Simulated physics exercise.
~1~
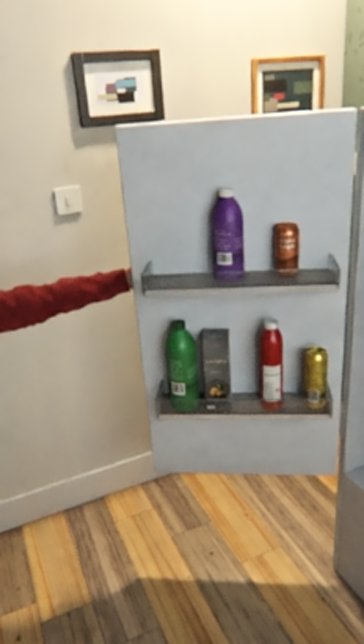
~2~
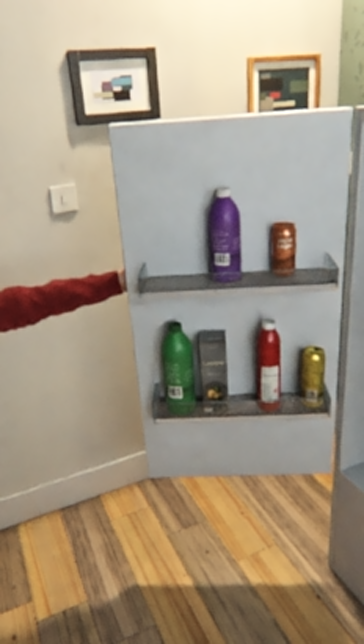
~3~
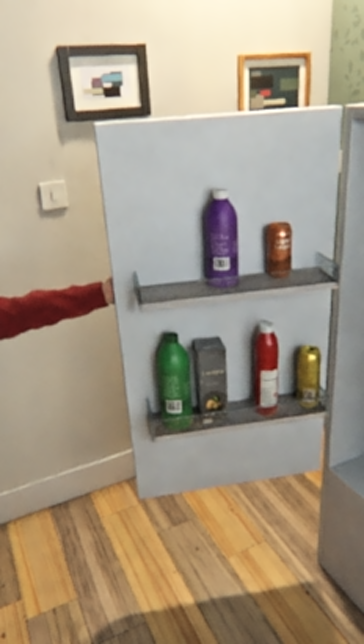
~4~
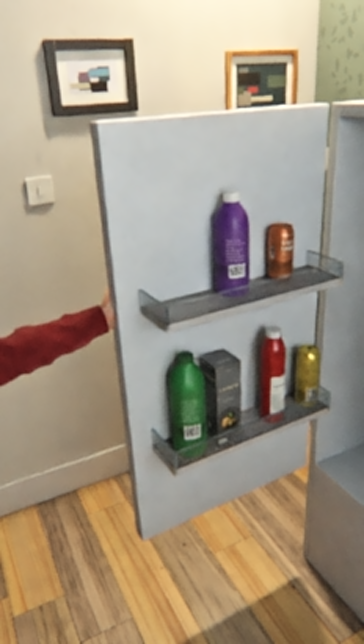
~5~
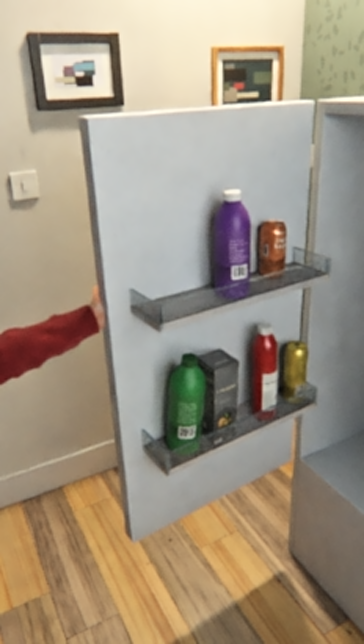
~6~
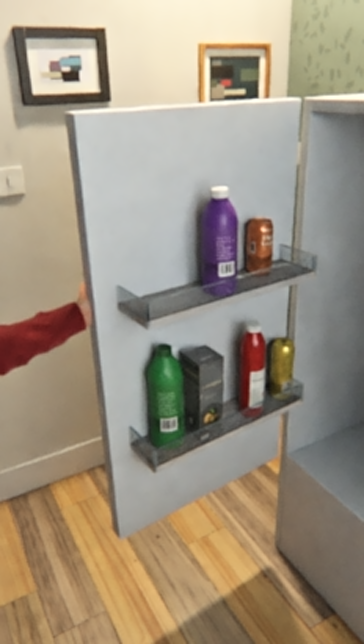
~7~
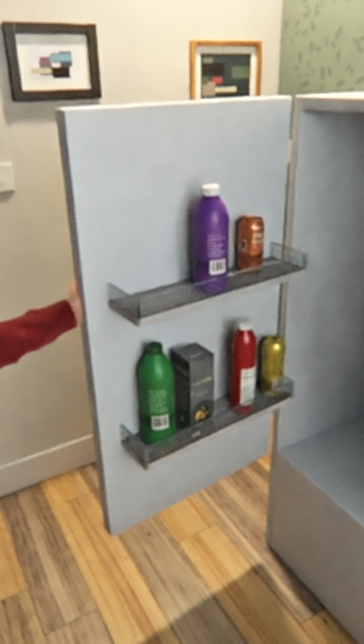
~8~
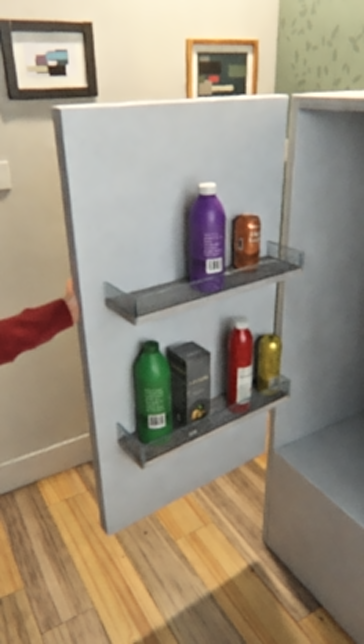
A red-sleeved arm reaches in from the left to the edge of a pale, open cooler door, seen from the front in a room with wooden flooring and two framed artworks on the wall. The upper rack holds a purple bottle and an orange can, while the lower one holds a green bottle, a grey carton, a red bottle and a yellow can. The arm pushes the door, which swings round towards the viewer and then stops. The green bottle leans slightly, then settles upright. The door stays open, with all six items standing in their racks.
